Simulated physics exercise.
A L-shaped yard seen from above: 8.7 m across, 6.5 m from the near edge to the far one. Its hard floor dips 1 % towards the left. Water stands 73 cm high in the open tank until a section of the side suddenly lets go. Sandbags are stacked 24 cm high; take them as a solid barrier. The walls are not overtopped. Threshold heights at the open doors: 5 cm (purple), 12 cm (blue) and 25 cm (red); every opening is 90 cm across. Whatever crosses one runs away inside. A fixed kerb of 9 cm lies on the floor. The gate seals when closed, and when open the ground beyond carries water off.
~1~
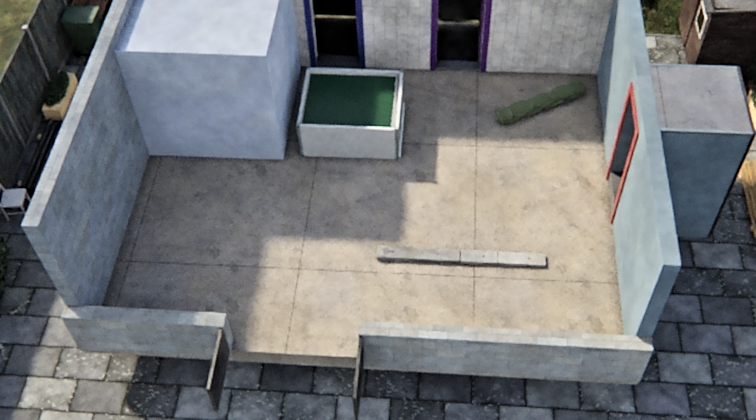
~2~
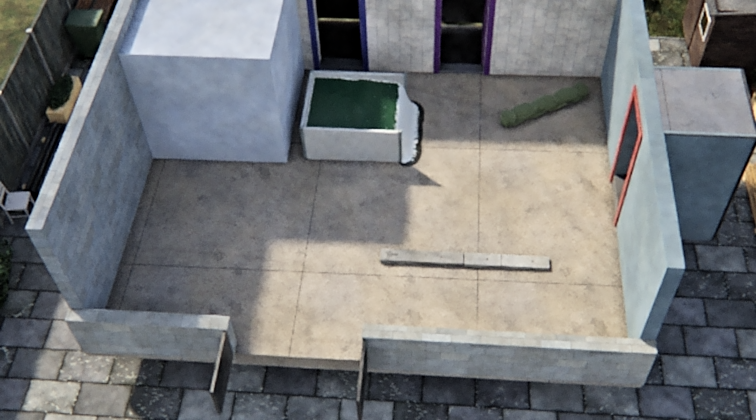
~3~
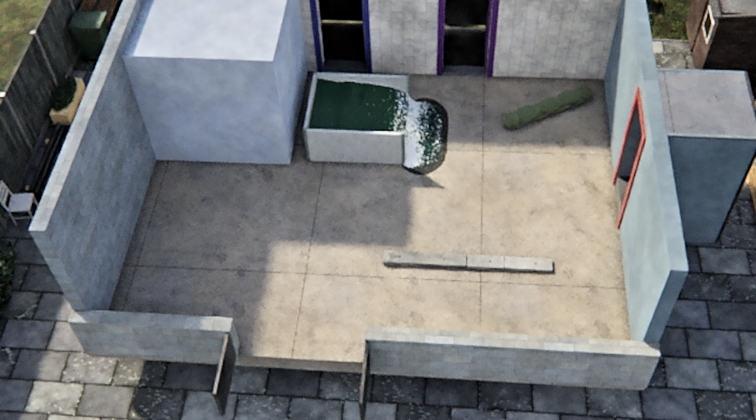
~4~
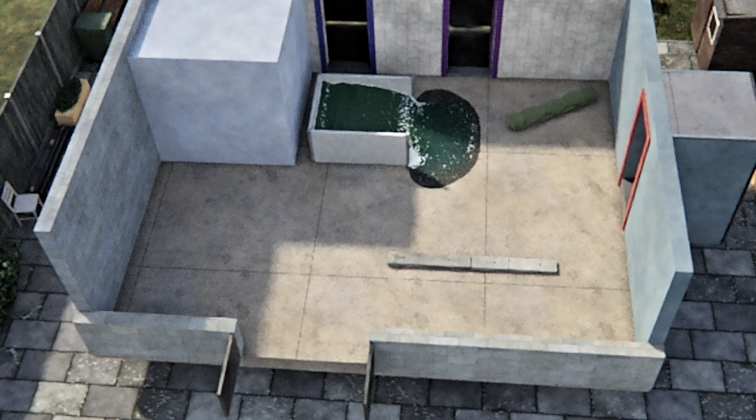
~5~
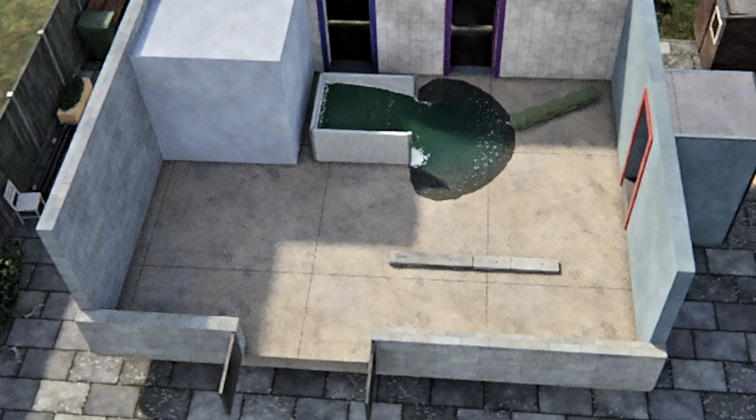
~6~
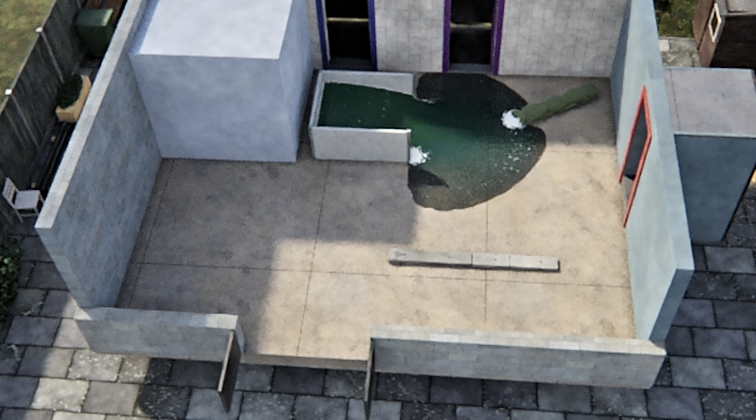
A walled yard with a pale concrete floor and grey paving outside is seen from high above, the view shifting very slightly. A large pale block stands at the back left beside an open white-walled tank of dark green water, with a green sandbag row, a low grey strip and a red-framed opening towards the right. Water bursts from the tank's right side, foaming, then spreads in a widening dark pool that reaches the green row.
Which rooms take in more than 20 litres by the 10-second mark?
Within that time: At the purple door it goes over the limit; at the blue door it stays under the limit; at the red door it stays under the limit.
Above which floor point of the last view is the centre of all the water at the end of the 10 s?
Near (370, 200).
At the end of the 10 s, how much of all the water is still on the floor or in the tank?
Some 96 per cent remains.
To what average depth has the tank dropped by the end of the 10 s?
Roughly 7 cm on average.
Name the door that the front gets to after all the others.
The blue one.
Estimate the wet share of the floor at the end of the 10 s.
About 90 per cent.
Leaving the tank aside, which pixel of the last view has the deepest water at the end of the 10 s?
At about (107, 332).
A moment later water covers 25 % of the floor and is deepest (35 cm) near (512, 126); purple door 4 cm at the sill, 3 L in, blue door not reached, red door 5 cm at the sill, 0 L in.
Soon after water covers 30 % of the floor and is deepest (41 cm) near (601, 77); purple door 5 cm at the sill, 18 L in, blue door not reached, red door 23 cm at the sill, 0 L in.
Next water covers 35 % of the floor and is deepest (24 cm) near (628, 361); purple door 6 cm at the sill, 29 L in, blue door not reached, red door 14 cm at the sill, 0 L in.
Later on water covers 65 % of the floor and is deepest (15 cm) near (603, 350); purple door 9 cm at the sill, 55 L in, blue door 4 cm at the sill, 0 L in, red door 4 cm at the sill, 0 L in.
At the end water covers 90 % of the floor and is deepest (14 cm) near (107, 332); purple door 3 cm at the sill, 67 L in, blue door 8 cm at the sill, 0 L in, red door 2 cm at the sill, 0 L in.
